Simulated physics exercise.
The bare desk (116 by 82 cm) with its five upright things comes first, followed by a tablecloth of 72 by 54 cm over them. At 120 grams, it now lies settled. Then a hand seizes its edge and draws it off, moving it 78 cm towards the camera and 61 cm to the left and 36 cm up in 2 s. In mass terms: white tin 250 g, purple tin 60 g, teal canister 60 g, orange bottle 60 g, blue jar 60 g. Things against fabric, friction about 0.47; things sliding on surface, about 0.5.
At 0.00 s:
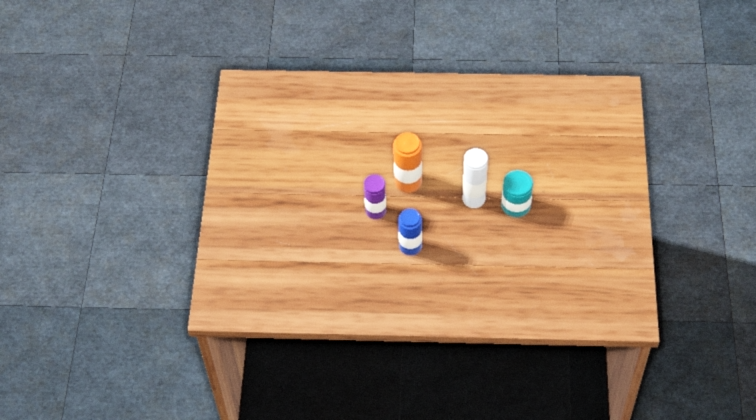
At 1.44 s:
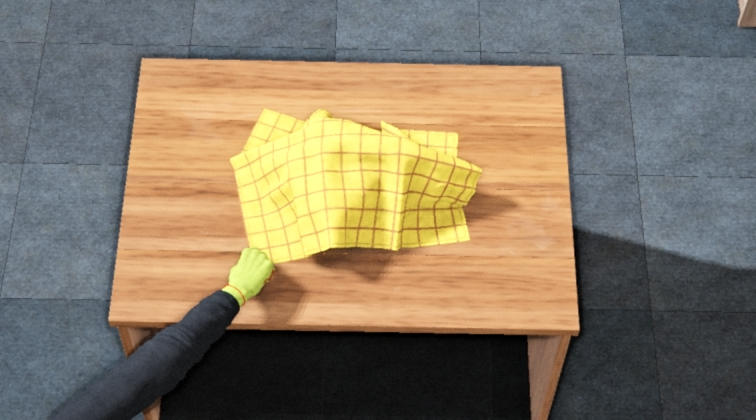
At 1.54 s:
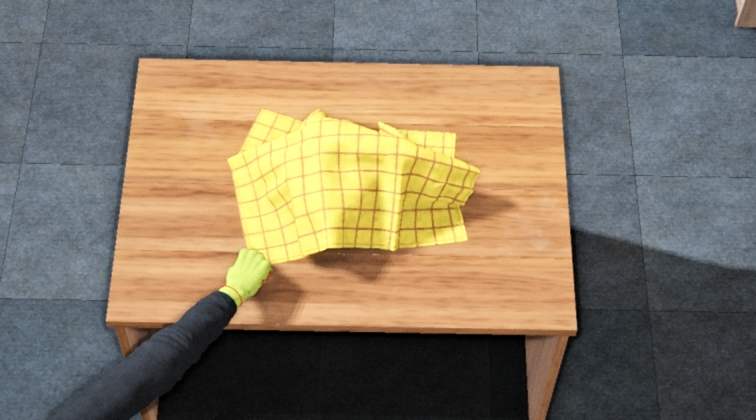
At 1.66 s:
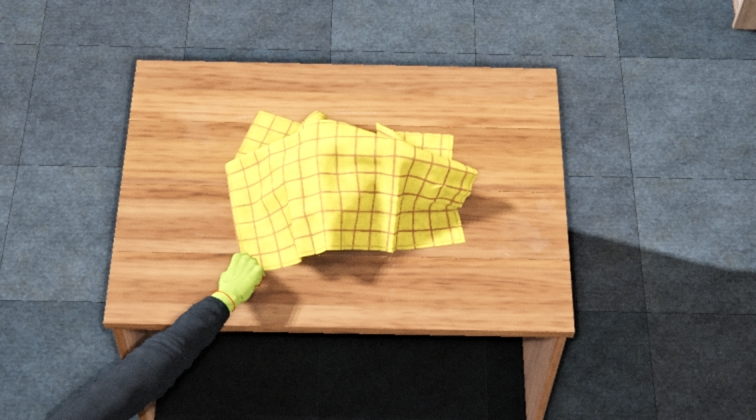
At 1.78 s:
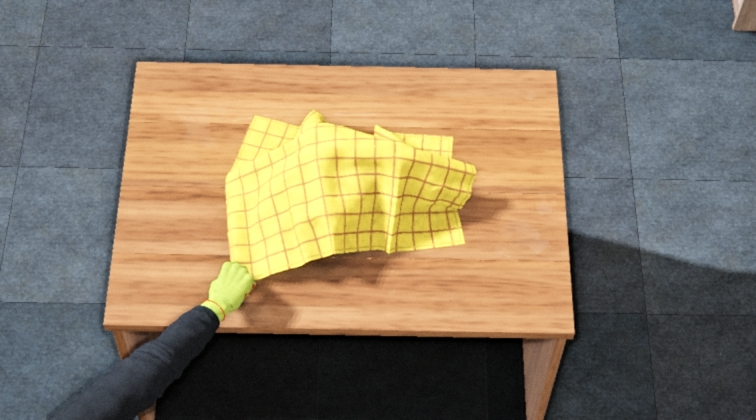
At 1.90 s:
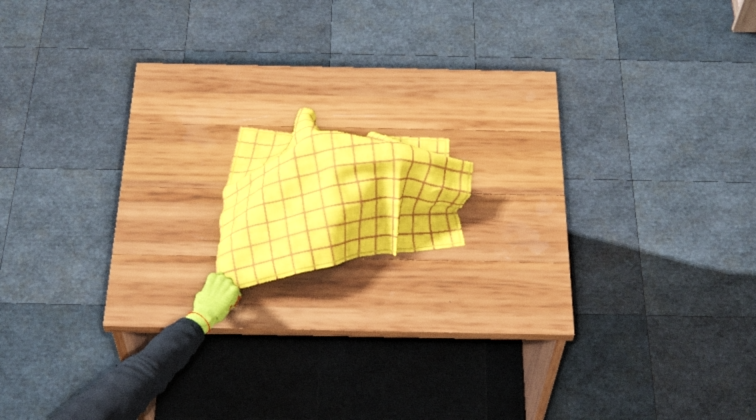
A wooden desk on a grey tiled floor is seen from high in front, the view shifting after the opening so the desk sits further left. Five upright containers stand near its middle, orange at the back, purple and blue towards the left, white and teal to the right, before a yellow checked cloth covers them. A green-gloved hand holds the cloth's near left corner, drawing it slightly left and nearer.
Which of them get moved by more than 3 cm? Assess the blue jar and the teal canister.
In the end looks like the blue jar gets disturbed; looks like the teal canister is left alone.
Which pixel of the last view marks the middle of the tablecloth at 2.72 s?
Midpoint, last view: Approx. (168, 333).
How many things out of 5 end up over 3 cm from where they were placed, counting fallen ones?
Counting them up, I get 4.
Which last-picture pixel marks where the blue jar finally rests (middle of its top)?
Somewhere around (308, 279) is where it ends up.
After 2.3 s, middle of the tablecloth at (281, 226); blue jar 1 cm off its start, orange bottle on its side, 13 cm off its start, white tin on its side, 10 cm off its start.
After 2.7 s, middle of the tablecloth at (168, 333); blue jar on its side, 12 cm off its start, purple tin on its side, 21 cm off its start, orange bottle on its side, 19 cm off its start.
After 3.1 s, middle of the tablecloth at a place out of view; blue jar on its side, 13 cm off its start at (303, 273), purple tin on its side, 33 cm off its start at (168, 233), orange bottle on its side, 29 cm off its start at (215, 193).
After 3.5 s, middle of the tablecloth at a place out of view; blue jar on its side, 13 cm off its start, purple tin on its side, 45 cm off its start, orange bottle on its side, 41 cm off its start.
After 4.3 s, middle of the tablecloth at a place out of view; blue jar on its side, 14 cm off its start at (308, 279), teal canister 0 cm off its start at (435, 177), orange bottle over the edge, purple tin over the edge.
